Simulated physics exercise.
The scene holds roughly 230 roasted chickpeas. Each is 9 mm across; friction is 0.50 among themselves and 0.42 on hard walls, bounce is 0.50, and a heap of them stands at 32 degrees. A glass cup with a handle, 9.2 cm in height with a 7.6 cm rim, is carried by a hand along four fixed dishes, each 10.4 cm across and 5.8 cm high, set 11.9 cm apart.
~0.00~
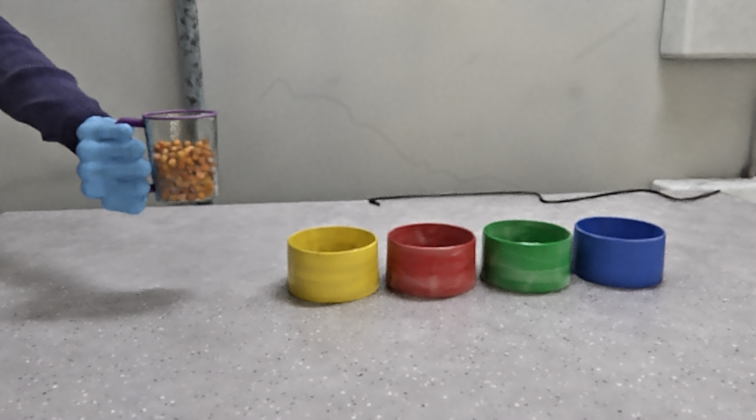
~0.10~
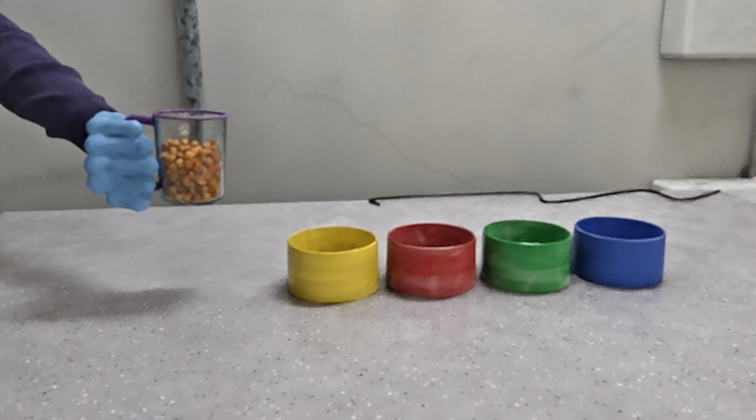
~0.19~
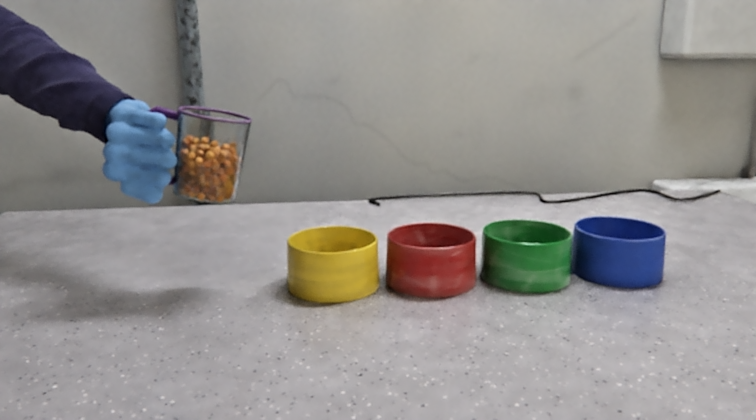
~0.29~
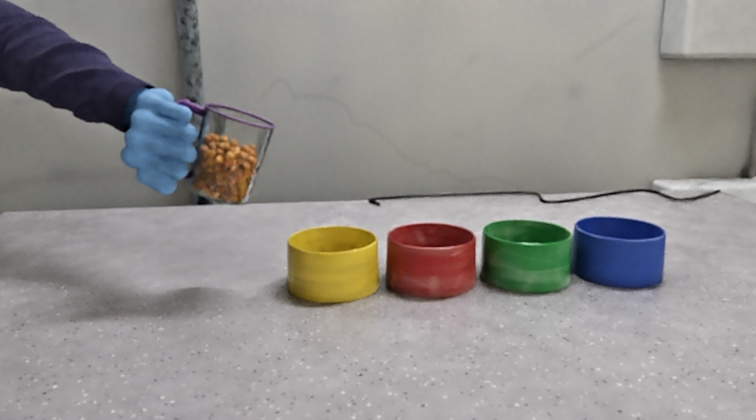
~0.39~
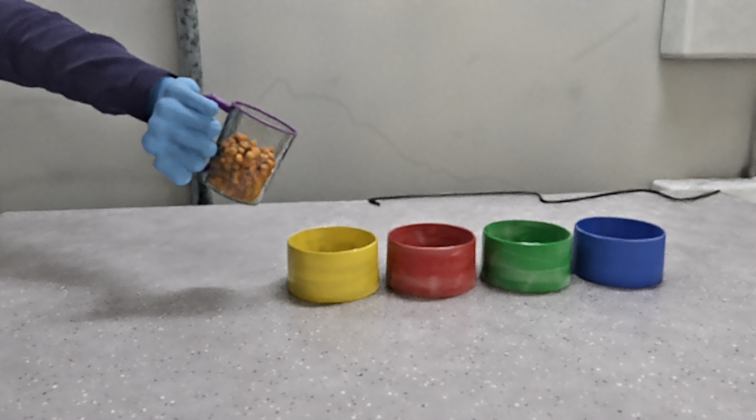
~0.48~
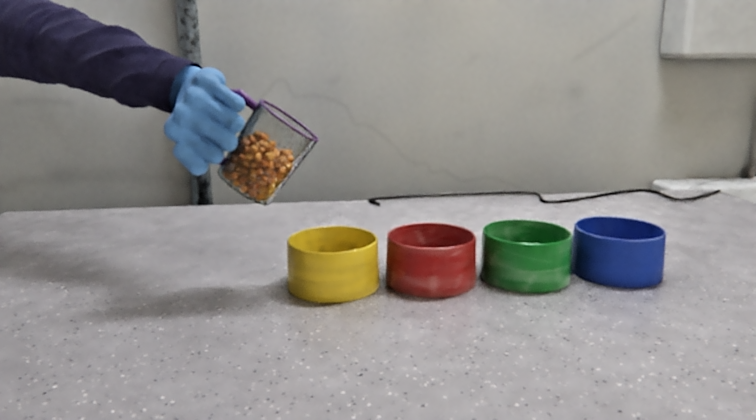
A blue-gloved hand carried a clear cup of roasted chickpeas a short way to the right and steadily tilted it toward a row of yellow, red, green and blue dishes, which stayed still.
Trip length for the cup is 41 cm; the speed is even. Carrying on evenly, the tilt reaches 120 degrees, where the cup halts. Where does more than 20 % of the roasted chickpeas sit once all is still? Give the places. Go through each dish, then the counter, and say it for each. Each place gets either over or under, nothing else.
One by one: Red: Stays within a fifth; blue: Stays within a fifth; green: Goes past a fifth; yellow: Stays within a fifth; counter: Stays within a fifth.
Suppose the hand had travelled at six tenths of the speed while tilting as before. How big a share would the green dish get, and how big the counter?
Shares: Green 0, counter 10.
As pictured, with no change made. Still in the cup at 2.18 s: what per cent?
0 %.
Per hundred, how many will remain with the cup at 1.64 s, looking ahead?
Somewhere close to 20 percent.
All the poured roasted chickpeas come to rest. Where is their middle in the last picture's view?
Roughly (532, 262).
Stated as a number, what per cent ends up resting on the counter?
Roughly 5 in a hundred.
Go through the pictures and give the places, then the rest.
The first frame shows cup at (184, 156), tilt 0 degrees, lip at (216, 114), moved 0.0 cm; middle of the pieces at (184, 171); yellow dish at (333, 239); red dish at (431, 235); green dish at (527, 232); blue dish at (619, 228).
The second frame shows cup at (192, 156), tilt 3 degrees, lip at (226, 116), moved 0.8 cm; middle of the pieces at (191, 171).
The third frame shows cup at (210, 156), tilt 11 degrees, lip at (250, 121), moved 2.9 cm; middle of the pieces at (207, 170).
The fourth frame shows cup at (229, 155), tilt 20 degrees, lip at (274, 127), moved 4.9 cm; middle of the pieces at (224, 169).
The fifth frame shows cup at (248, 155), tilt 28 degrees, lip at (296, 133), moved 7.0 cm; middle of the pieces at (241, 168).
The sixth frame shows cup at (267, 154), tilt 36 degrees, lip at (318, 140), moved 9.1 cm; middle of the pieces at (258, 166); yellow dish at (333, 239); red dish at (431, 235); green dish at (527, 232); blue dish at (619, 228). Its pace works out near 85 degrees a second; the hand travels 22 cm a second.
After 1.18 s, tilt 96 degrees; cup holds 100 %.
After 1.64 s, tilt 120 degrees; cup holds 20 %, red 5 %, green 70 %.
After 2.18 s, tilt 120 degrees; cup holds 0 %, red 5 %, green 90 %.
At rest (2.5 s), red 5 %, blue 0 %, green 90 %, yellow 0 %, counter 5 %.
